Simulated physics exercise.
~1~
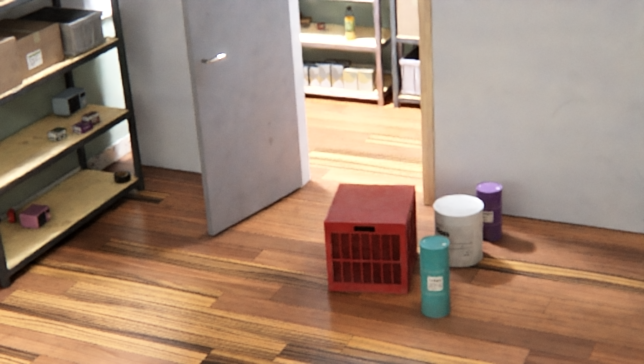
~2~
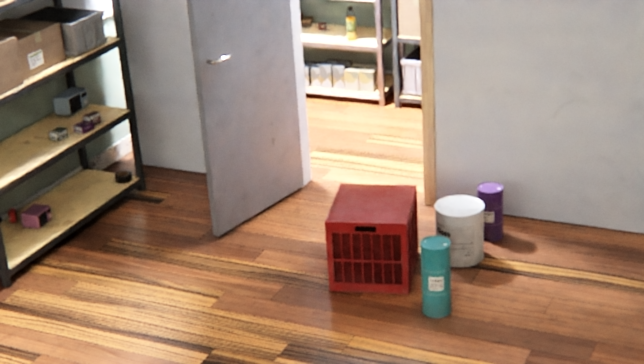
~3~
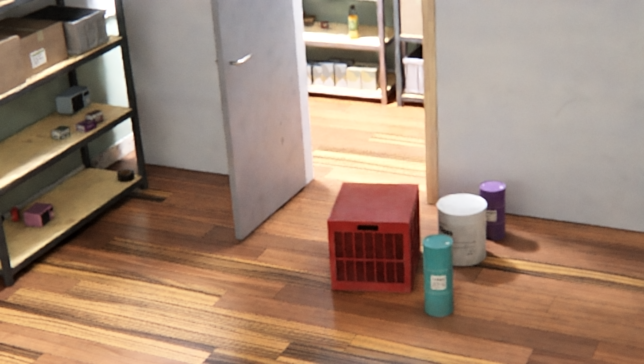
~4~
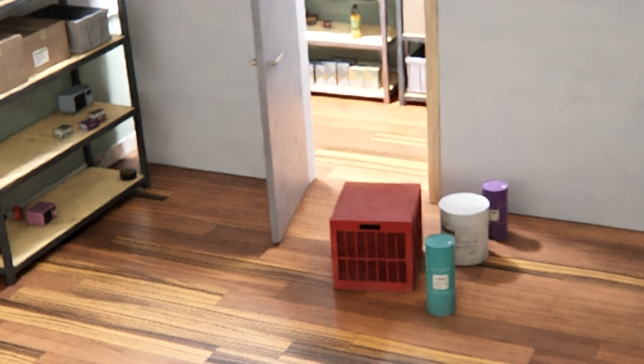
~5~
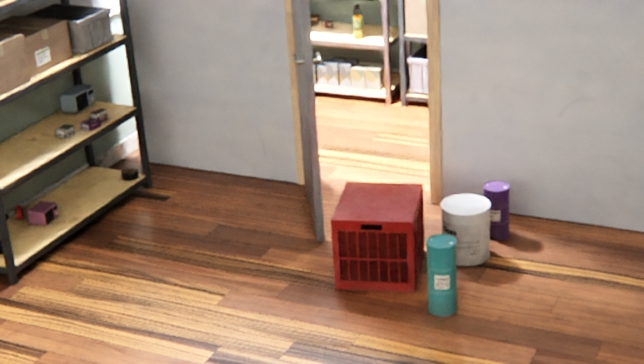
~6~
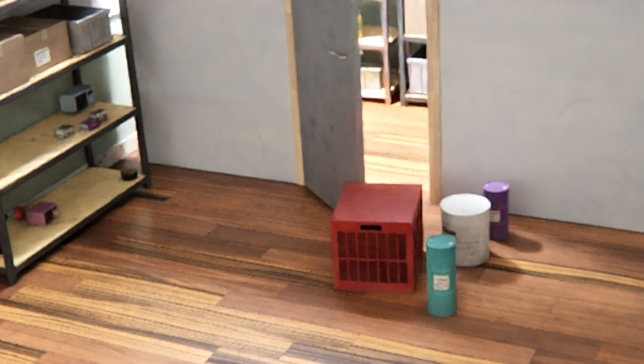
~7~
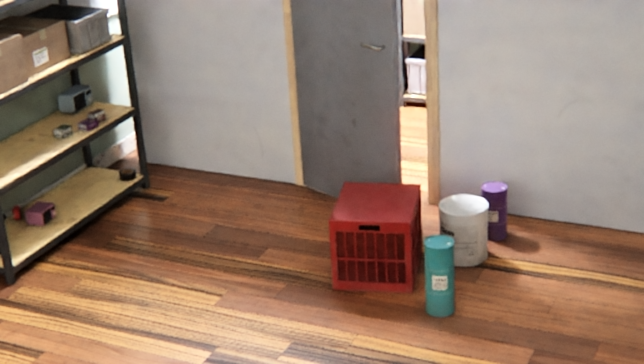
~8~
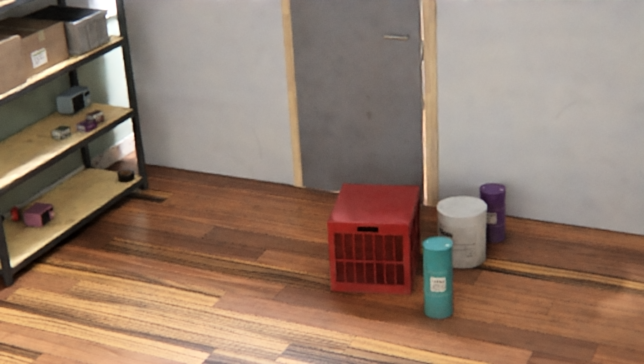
A grey door swings fully shut behind a red crate, a pail and two canisters.
